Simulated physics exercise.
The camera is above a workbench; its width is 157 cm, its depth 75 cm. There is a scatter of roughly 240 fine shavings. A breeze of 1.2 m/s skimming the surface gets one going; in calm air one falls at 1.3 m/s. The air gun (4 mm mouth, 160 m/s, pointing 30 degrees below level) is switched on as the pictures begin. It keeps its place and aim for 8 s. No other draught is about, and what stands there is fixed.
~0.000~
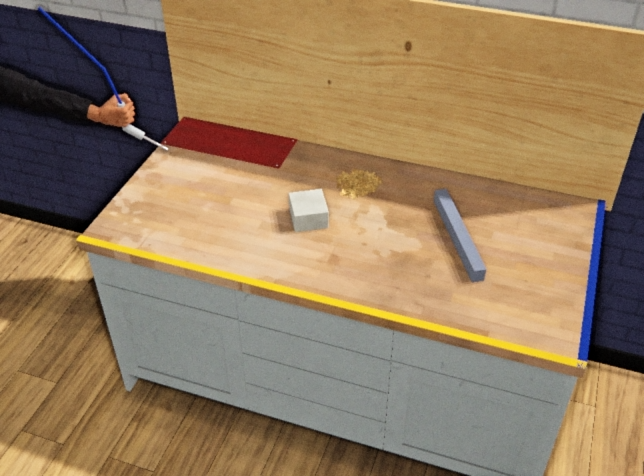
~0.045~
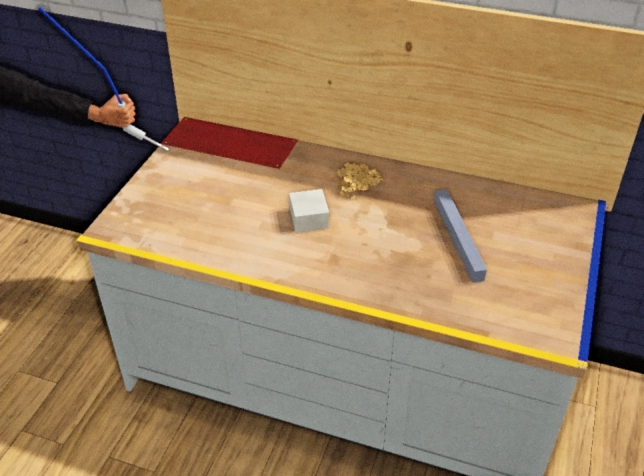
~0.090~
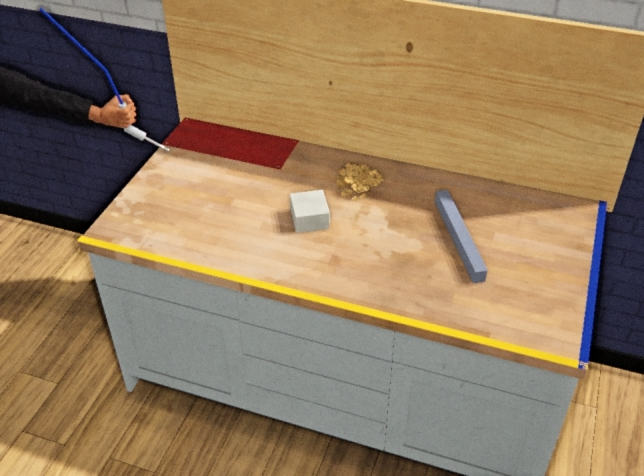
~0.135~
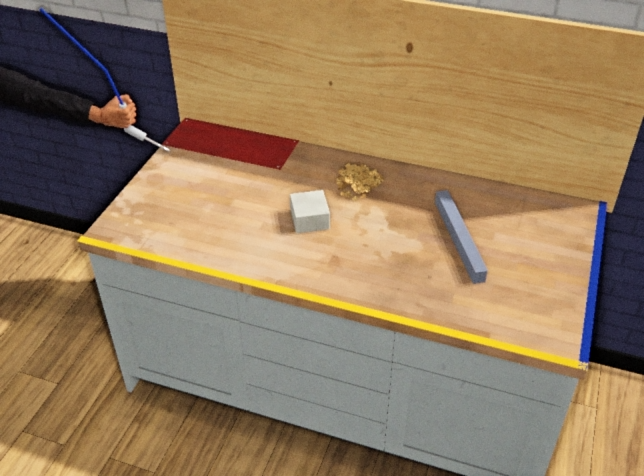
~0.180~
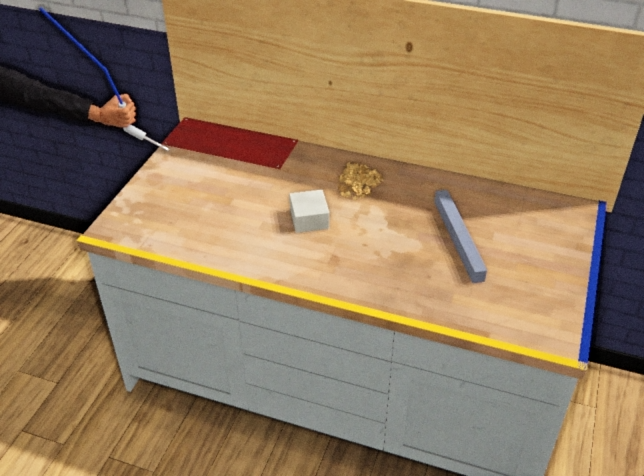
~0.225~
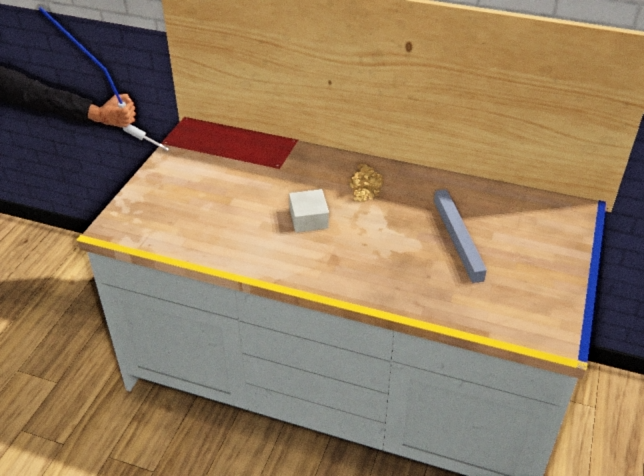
Golden shavings on a wooden workbench lying almost still, then shifting slightly right as a hand holds an air gun at left.
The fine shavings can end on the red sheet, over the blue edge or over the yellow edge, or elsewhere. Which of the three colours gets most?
The biggest group is at the blue one.
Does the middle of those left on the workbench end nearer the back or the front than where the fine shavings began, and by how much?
Towards the front, some 5 cm.
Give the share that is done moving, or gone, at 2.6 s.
Some 70 per cent.
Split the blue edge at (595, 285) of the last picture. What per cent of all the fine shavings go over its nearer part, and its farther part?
Some 0 % nearer, 50 % farther.
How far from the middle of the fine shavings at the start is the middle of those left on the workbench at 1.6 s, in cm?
About 40 cm.
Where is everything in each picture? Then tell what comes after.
In the first frame, the middle of the fine shavings is near (356, 185), none has stirred yet and the mouth of the air gun is at (168, 150).
In the second frame, the middle of the fine shavings is near (357, 179), none has stirred yet, the blue edge is centred on (597, 276), the yellow edge is centred on (310, 300) and the red sheet is centred on (230, 142).
In the third frame, the middle of the fine shavings is near (358, 180), none has stirred yet, the top of a block is at (309, 203) and the top of a plank is at (461, 228).
In the fourth frame, the middle of the fine shavings is near (358, 180) and none has stirred yet.
In the fifth frame, the middle of the fine shavings is near (358, 179) and none has stirred yet.
In the sixth frame, the middle of the fine shavings is near (364, 184), the farthest in sight from the air gun is at (381, 184) and about 55 % have left their places.
After 1.6 s, 51 % are over the blue edge, 0 % over the yellow edge and 0 % on the red sheet; the middle of those still in play is near (480, 222); 64 % have settled or left.
After 2.6 s, 52 % are over the blue edge, 0 % over the yellow edge and 0 % on the red sheet; the middle of those still in play is near (472, 214); 69 % have settled or left.
After 4.4 s, 53 % are over the blue edge, 0 % over the yellow edge and 0 % on the red sheet; the middle of those still in play is near (483, 212); 78 % have settled or left.
After 8.0 s, at the end, 54 % are over the blue edge, 0 % over the yellow edge and 0 % on the red sheet; the middle of those still in play is near (482, 211).
